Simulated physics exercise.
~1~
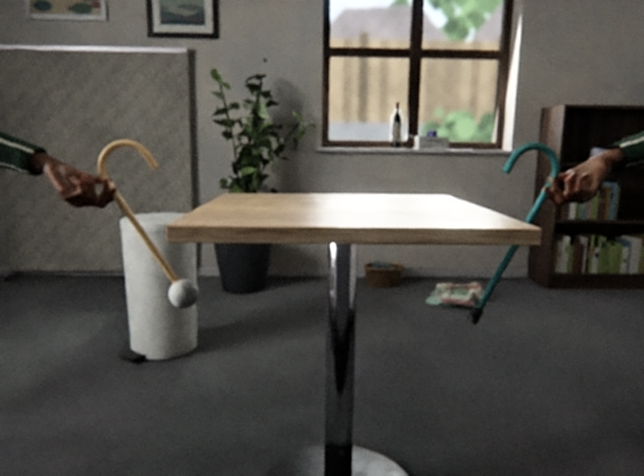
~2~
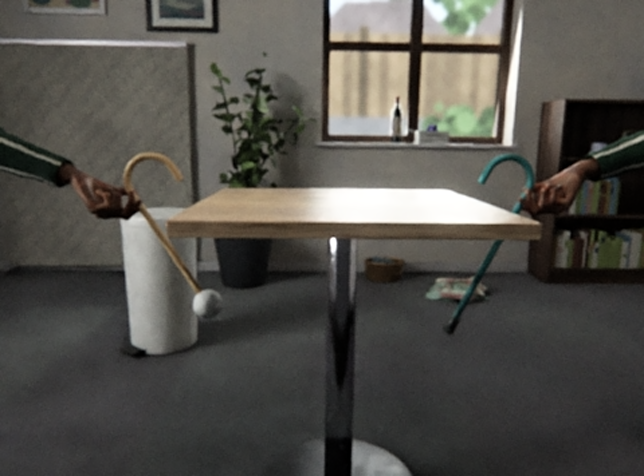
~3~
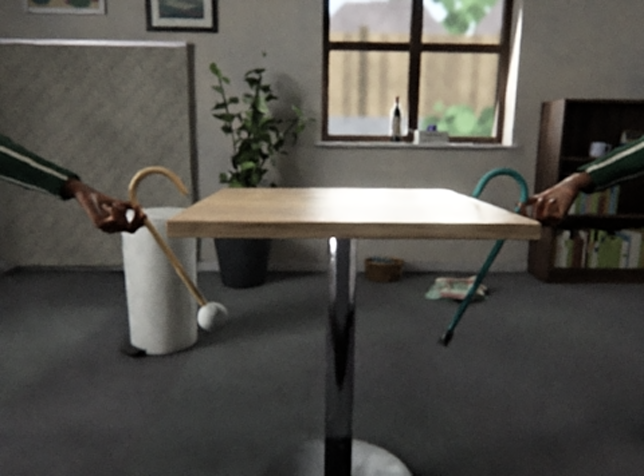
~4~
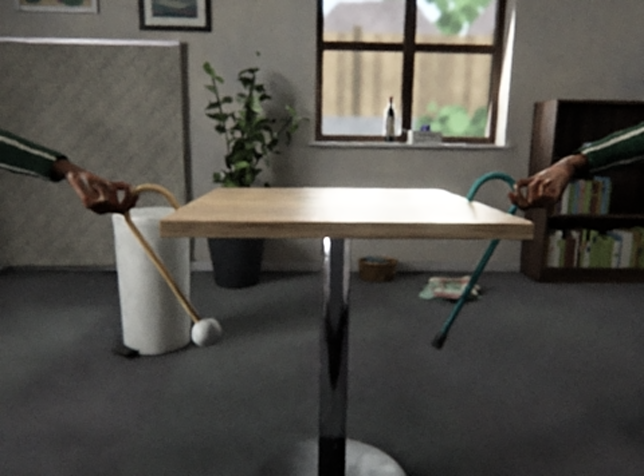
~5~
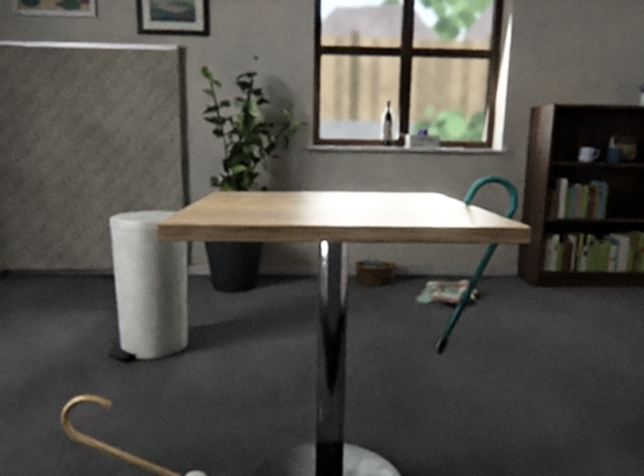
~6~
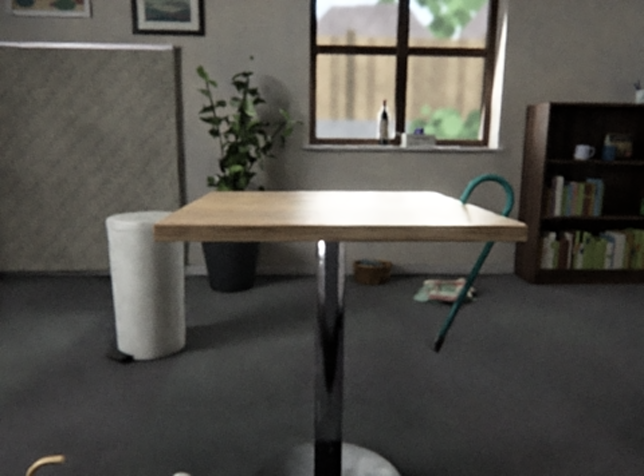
The footage shows two hands bringing a tan hooked stick with a pale ball at its end and a turquoise cane to opposite edges of a table, then letting go; the left one falls to the bottom of the view while the cane stays hanging on the right.
